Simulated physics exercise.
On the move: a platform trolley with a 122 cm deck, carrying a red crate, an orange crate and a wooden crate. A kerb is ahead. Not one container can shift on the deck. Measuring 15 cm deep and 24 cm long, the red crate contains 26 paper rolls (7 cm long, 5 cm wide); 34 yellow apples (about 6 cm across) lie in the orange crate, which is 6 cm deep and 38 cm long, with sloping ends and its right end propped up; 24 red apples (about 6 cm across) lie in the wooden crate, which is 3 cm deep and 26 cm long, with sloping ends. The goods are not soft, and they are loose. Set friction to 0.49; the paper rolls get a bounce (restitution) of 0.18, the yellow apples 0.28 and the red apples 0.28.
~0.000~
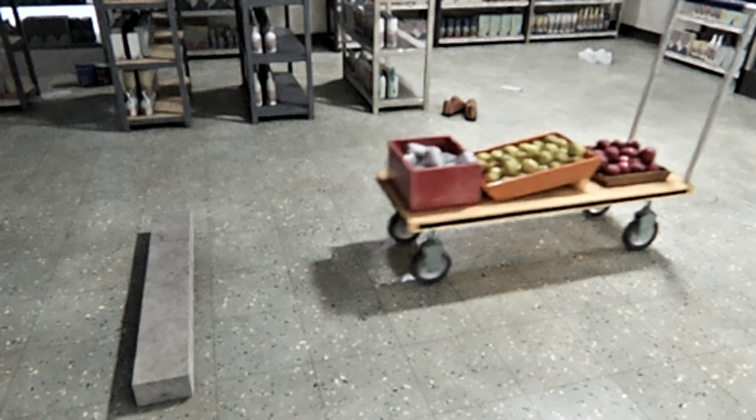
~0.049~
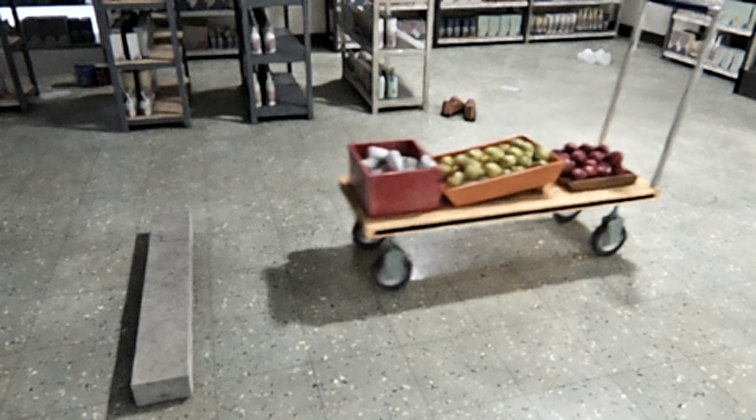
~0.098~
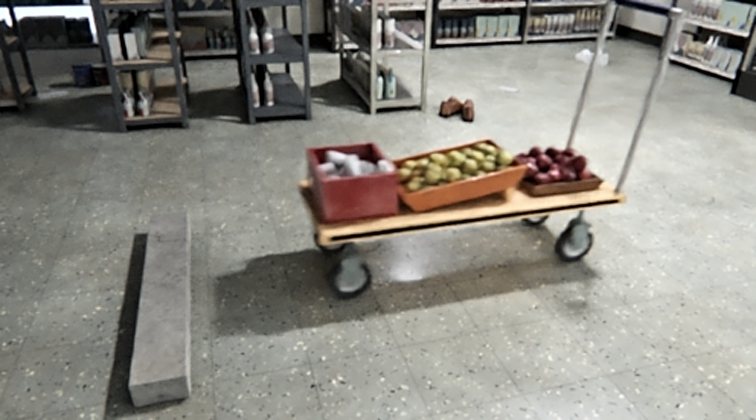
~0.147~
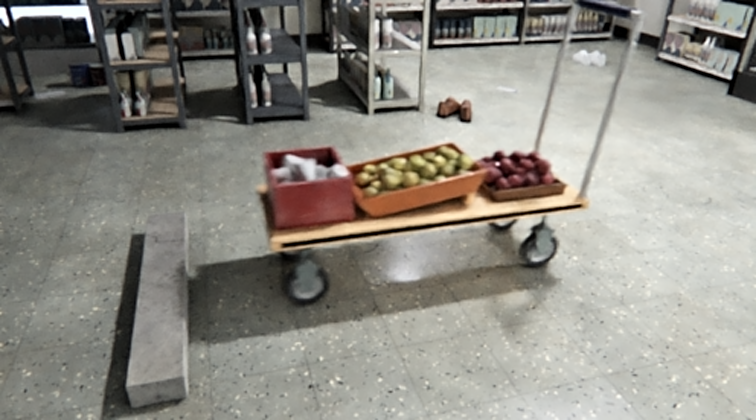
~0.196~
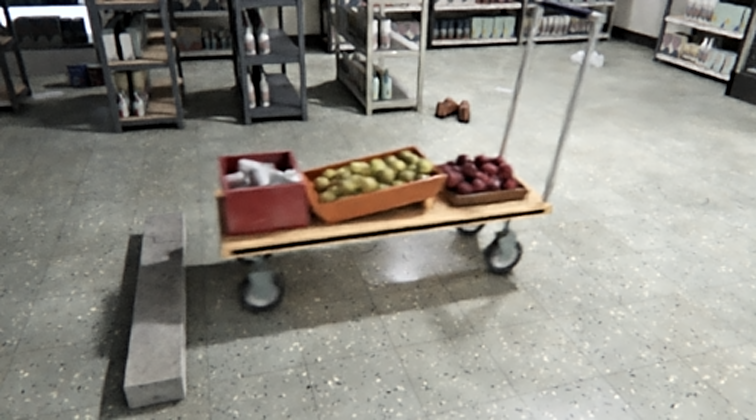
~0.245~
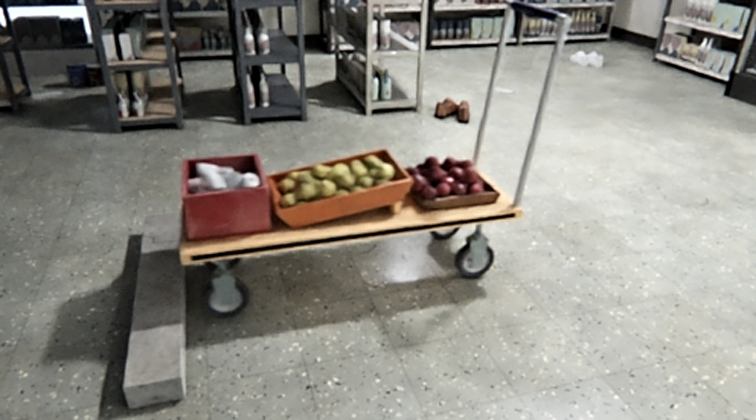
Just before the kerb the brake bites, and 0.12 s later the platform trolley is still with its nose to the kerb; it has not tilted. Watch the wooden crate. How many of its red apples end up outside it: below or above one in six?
The overboard fraction overshoots one sixth.
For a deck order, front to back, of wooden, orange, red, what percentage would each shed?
Red crate 10 %, orange crate 50 %, wooden crate 50 %.
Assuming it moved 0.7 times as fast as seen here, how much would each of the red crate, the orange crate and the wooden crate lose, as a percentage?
Then the red crate sheds 0 per cent, the orange crate 0 per cent, and the wooden crate 20 per cent.
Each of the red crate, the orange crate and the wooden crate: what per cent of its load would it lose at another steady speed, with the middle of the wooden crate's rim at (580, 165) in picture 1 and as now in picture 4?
Red crate 0 %, orange crate 0 %, wooden crate 20 %.
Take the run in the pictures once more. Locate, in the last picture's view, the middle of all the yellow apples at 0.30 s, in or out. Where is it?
Centre approx. at (300, 188).
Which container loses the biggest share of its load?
Wooden crate.
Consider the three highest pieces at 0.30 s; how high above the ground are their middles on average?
Height, averaged: Around 48 cm.
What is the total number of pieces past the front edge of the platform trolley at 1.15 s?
Count: Approx. 1.
After 0.30 s, the red crate has all 26, the orange crate has all 34 and the wooden crate is down by 2 of 24.
After 0.42 s, the red crate is down by 1 of 26, the orange crate is down by 2 of 34 and the wooden crate is down by 7 of 24.
After 0.65 s, the red crate is down by 1 of 26, the orange crate is down by 5 of 34 and the wooden crate is down by 8 of 24.
Final count (at 1.15 s), the red crate is down by 1 of 26, the orange crate is down by 7 of 34 and the wooden crate is down by 8 of 24. Asked share, 8 of 24, 33 per cent.
